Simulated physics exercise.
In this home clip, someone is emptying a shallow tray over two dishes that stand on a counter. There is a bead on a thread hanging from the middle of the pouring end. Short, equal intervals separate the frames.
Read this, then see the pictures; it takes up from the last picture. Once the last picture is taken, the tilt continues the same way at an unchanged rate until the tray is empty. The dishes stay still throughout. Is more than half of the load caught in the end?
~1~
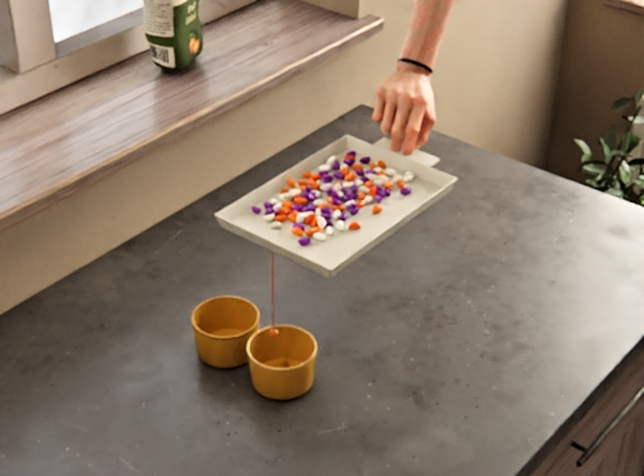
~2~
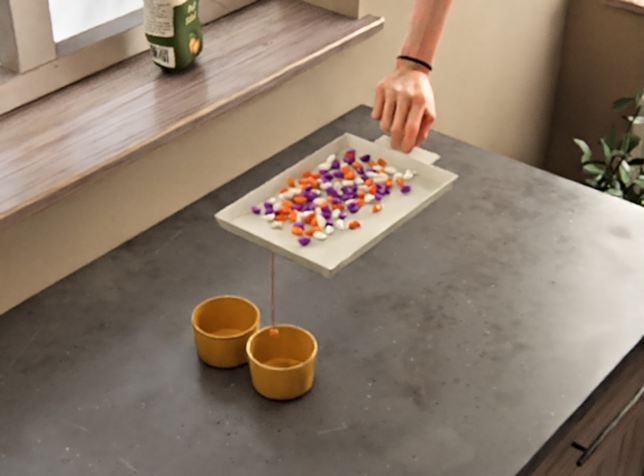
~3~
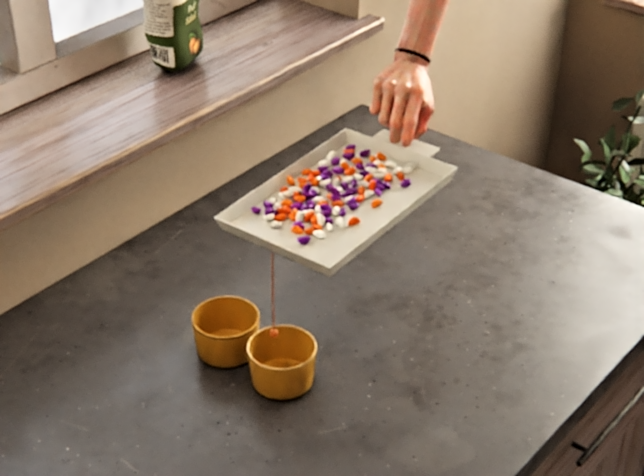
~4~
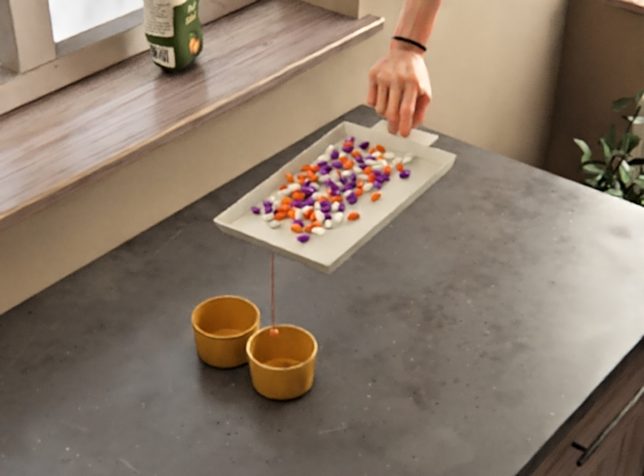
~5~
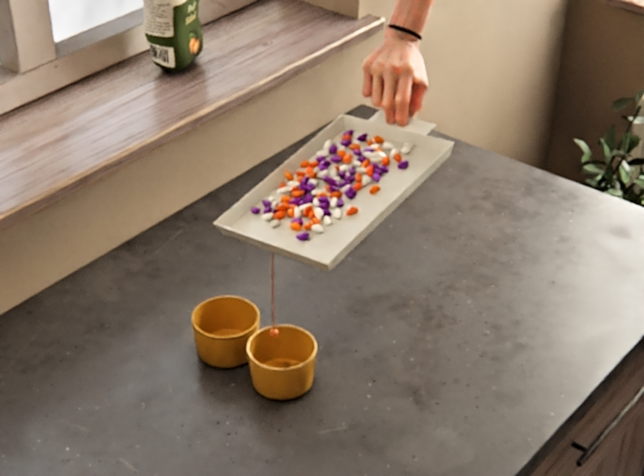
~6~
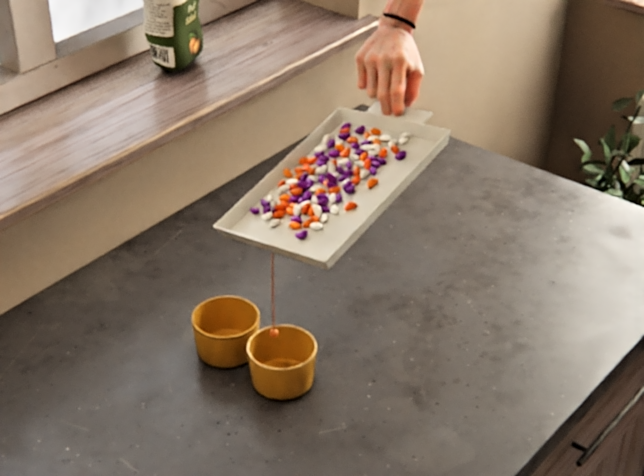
Yes.
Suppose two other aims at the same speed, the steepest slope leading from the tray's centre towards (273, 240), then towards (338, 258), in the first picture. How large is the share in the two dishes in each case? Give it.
Shares: 20 %, then 0 %.
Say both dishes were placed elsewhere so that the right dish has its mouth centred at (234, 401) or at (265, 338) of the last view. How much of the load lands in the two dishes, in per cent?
Roughly 0 % and 80 %.
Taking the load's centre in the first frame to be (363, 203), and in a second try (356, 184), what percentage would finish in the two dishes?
Around 80 percent the first time, around 80 percent the second.
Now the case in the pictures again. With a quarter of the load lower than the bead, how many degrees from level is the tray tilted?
The angle is around 90°.
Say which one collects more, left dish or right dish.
That would be the leftward one.
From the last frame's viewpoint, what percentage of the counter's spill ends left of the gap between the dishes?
Share to the left: Near 90 per cent.
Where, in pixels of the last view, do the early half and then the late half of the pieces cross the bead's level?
At (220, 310) for the first part, then at (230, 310) for the others.
Soon, tray tipped steeply; all on the tray.
A while on, tray tipped right over; about a quarter on the tray; about half in the left dish; a small part outside both; about a quarter in the air.
Towards the end, tray tipped past a quarter turn; most in the left dish; a small part outside both.
Finally, tray tipped past a quarter turn; none in the right dish; most in the left dish; a small part outside both.
